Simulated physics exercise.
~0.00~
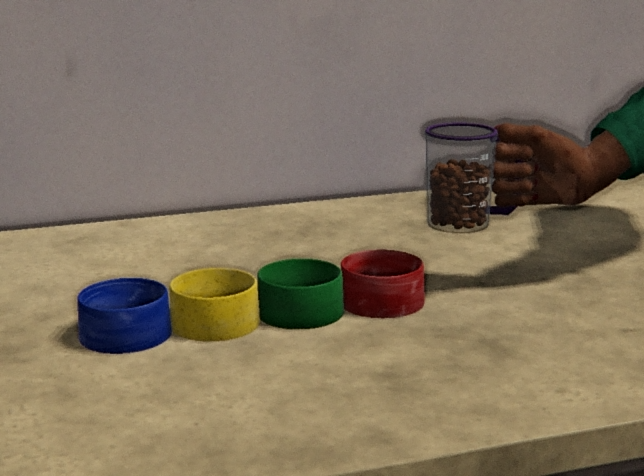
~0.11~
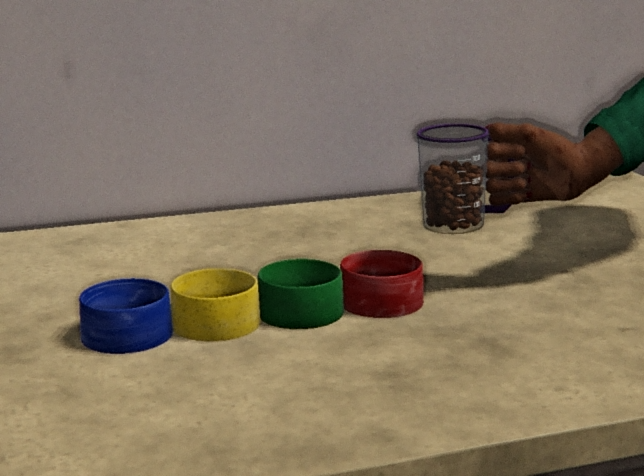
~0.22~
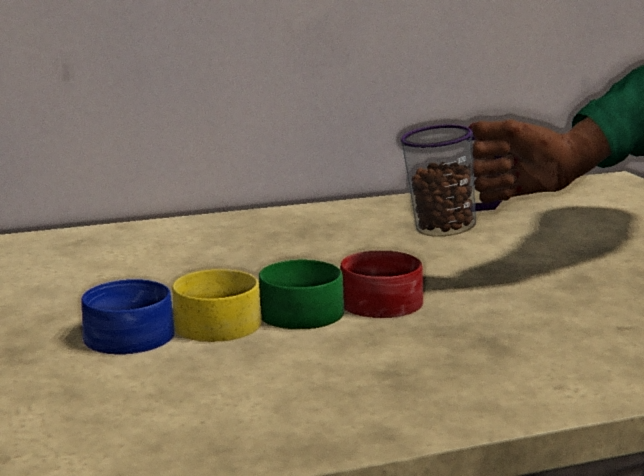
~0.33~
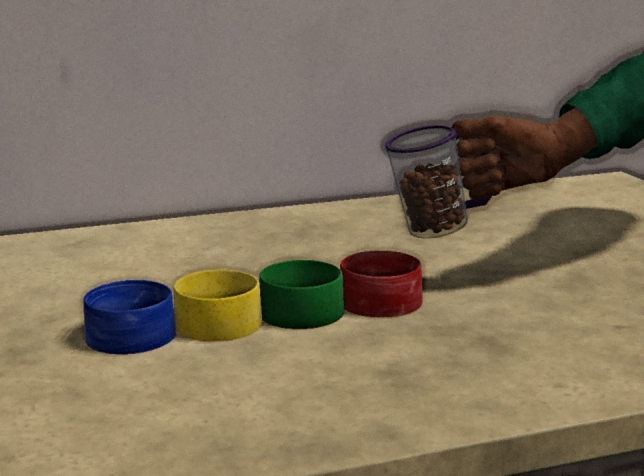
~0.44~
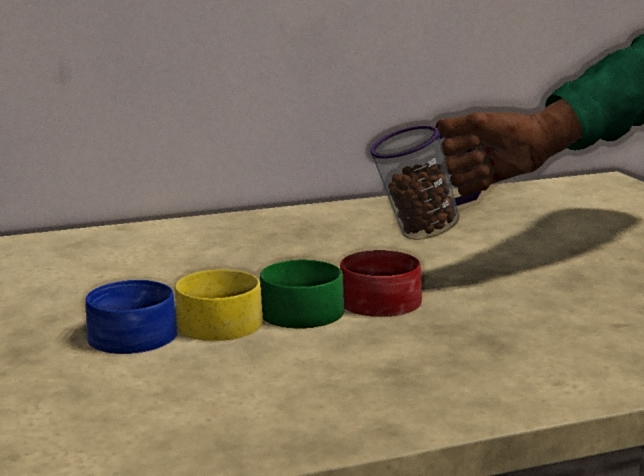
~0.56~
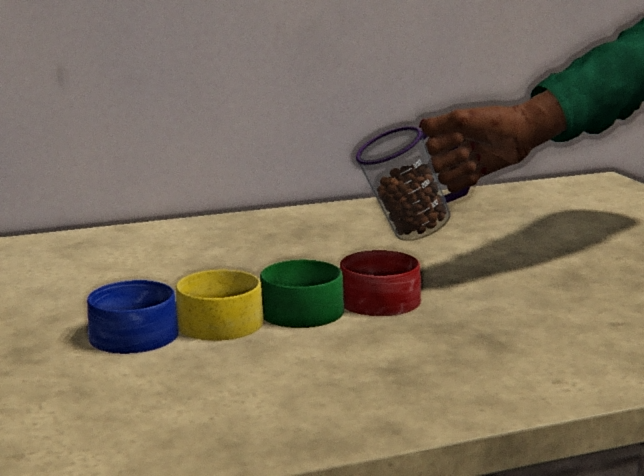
The video shows a hand in a green sleeve holding a clear measuring cup of brown pieces above a table, moving it left and tilting it leftward toward a row of blue, yellow, green and red dishes.
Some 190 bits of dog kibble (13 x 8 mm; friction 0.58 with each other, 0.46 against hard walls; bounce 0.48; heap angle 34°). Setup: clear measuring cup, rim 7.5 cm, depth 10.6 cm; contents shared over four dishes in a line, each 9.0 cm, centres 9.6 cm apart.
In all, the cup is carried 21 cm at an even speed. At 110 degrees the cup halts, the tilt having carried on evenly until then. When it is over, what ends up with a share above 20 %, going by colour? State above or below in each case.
At the end, red: I'd say it gets a fifth at most; blue: I'd say it gets a fifth at most; green: I'd say it gets a fifth at most; yellow: I'd say it gets more than a fifth; counter: I'd say it gets a fifth at most.
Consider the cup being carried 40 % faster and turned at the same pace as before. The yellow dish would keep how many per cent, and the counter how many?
Shares: Yellow 90, counter 0.
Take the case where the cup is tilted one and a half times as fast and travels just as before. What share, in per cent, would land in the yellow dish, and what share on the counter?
Then the yellow dish would get 90 and the counter 0.
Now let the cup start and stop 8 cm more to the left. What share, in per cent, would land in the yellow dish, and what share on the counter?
In that case, yellow: 0; counter: 10.
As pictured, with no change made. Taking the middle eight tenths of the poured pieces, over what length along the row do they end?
The stretch is around 5 cm long.
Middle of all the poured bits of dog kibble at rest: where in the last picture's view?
About (222, 302).
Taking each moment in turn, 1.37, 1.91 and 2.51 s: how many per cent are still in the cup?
In turn: 100 %, 100 %, 70 %.
After 1.37 s, tilt 64 degrees; cup holds 100 %.
After 1.91 s, tilt 91 degrees; cup holds 100 %.
Then, at 2.51 s, tilt 110 degrees; cup holds 70 %, yellow 25 %.
By 4.6 s all is still; red 0 %, blue 0 %, green 0 %, yellow 90 %, counter 0 %, cup 10 %.
